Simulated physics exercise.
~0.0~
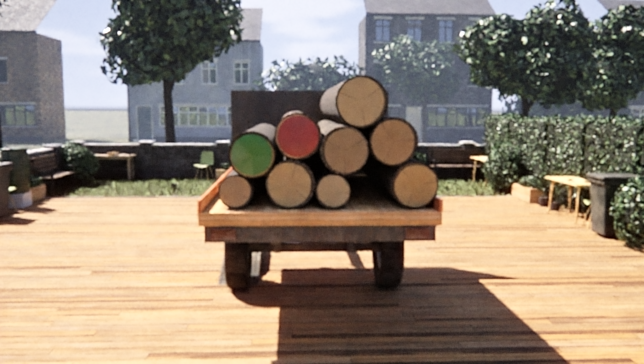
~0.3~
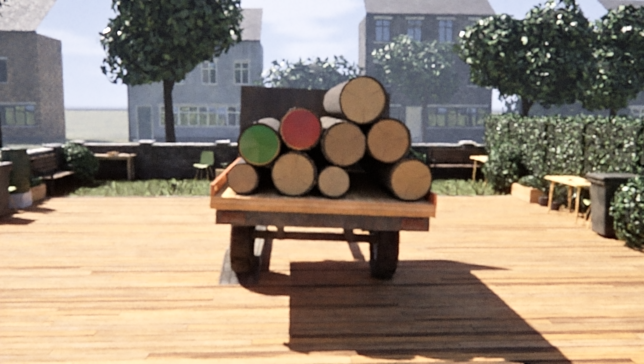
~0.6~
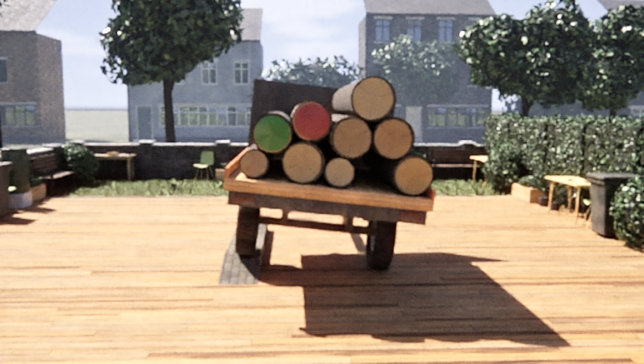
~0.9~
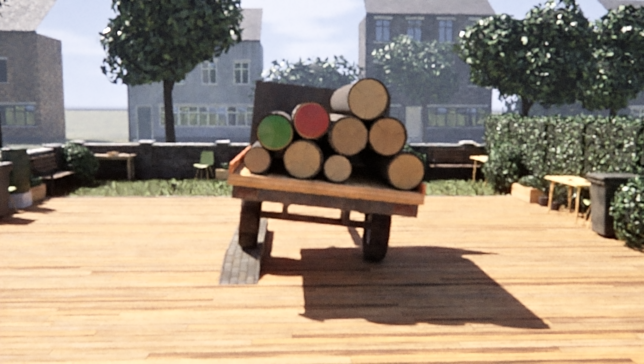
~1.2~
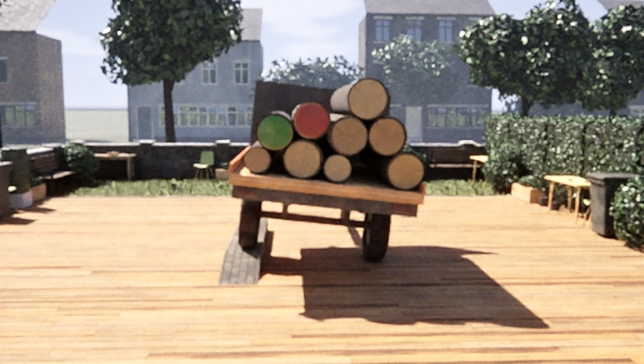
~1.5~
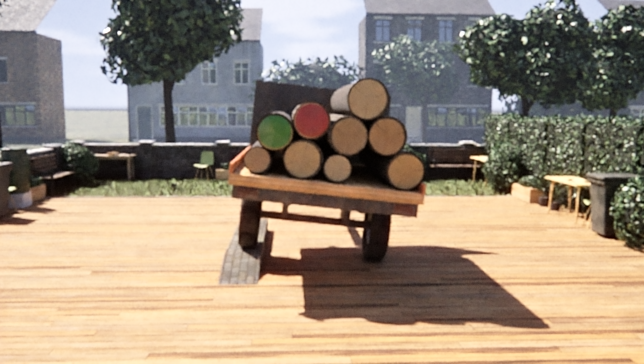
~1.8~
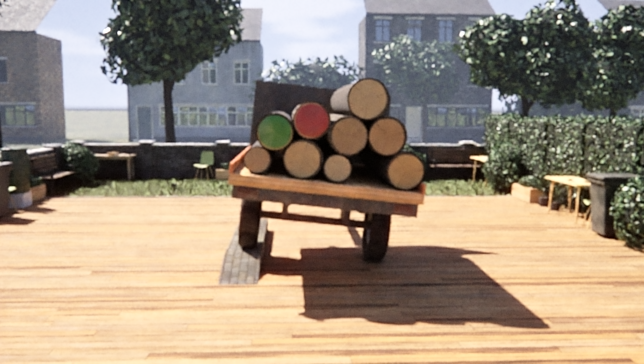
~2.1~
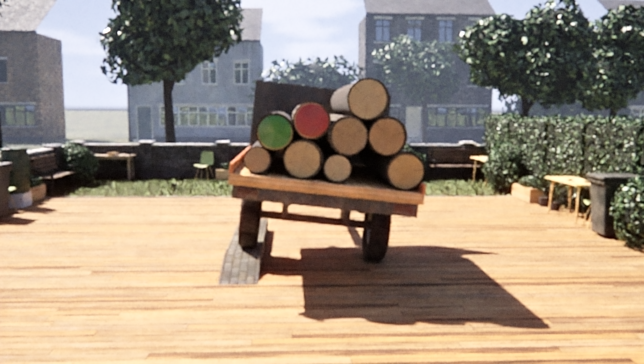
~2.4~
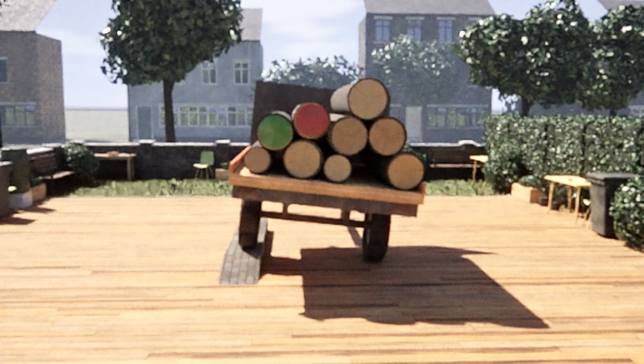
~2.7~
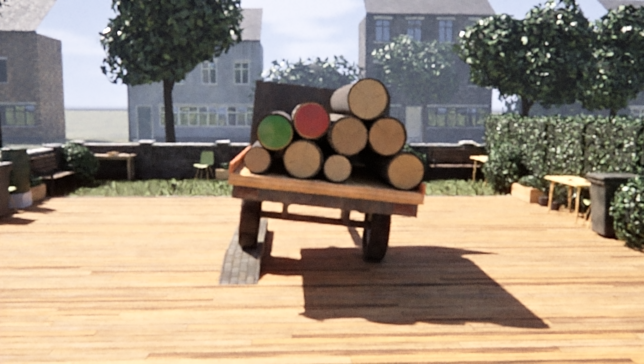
A flat trailer stacked with nine loose logs crept away across a wooden yard and tilted as its left wheel climbed onto a raised slab, then stopped there, with the red and green logs and all the others still aboard.
